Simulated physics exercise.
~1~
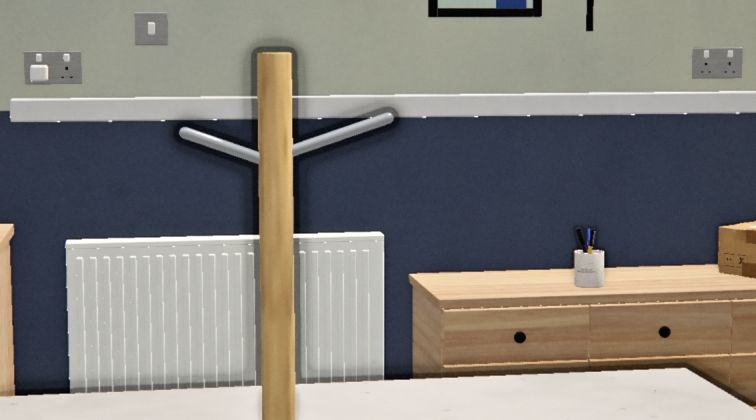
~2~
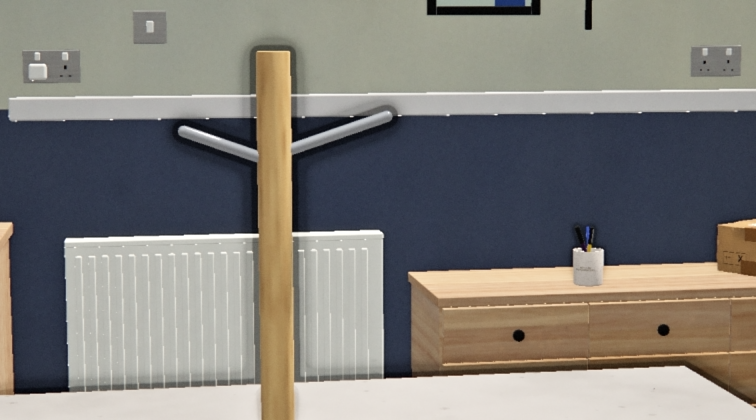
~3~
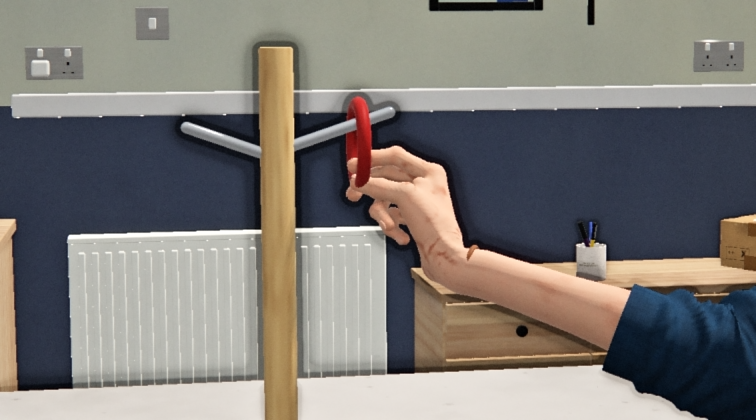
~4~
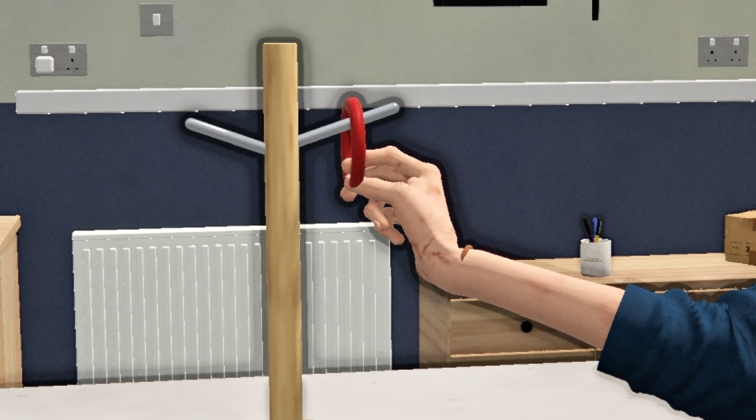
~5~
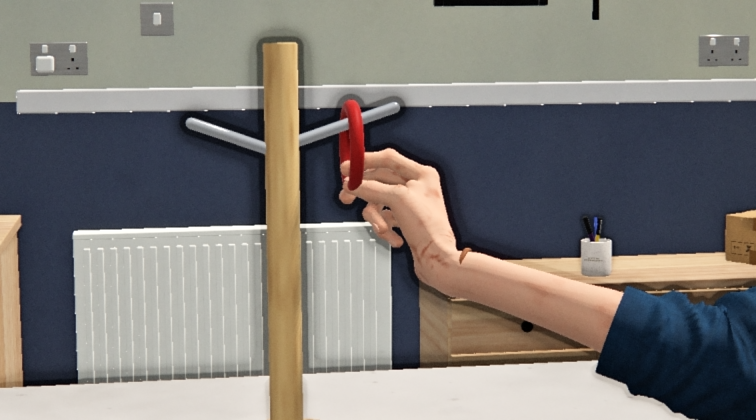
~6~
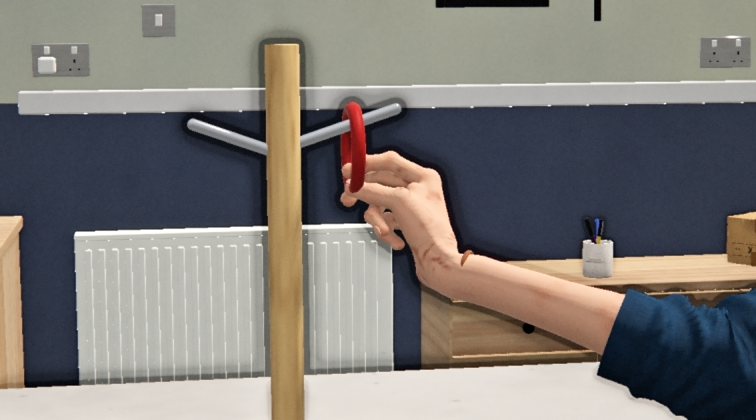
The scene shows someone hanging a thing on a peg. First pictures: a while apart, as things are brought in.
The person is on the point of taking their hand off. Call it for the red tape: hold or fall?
Hold.
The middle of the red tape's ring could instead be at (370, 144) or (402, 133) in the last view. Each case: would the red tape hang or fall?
Stays put; tumbles off.
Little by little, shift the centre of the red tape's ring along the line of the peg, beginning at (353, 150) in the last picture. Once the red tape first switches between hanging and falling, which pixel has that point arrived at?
Close to (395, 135).
Then, 0.24 s past the last view, red tape leaning 7° off how it started near (343, 155).
Then, 0.46 s past the last view, red tape leaning 5° off how it started near (311, 166).
Finally, the red tape stays on its peg, near (308, 166).
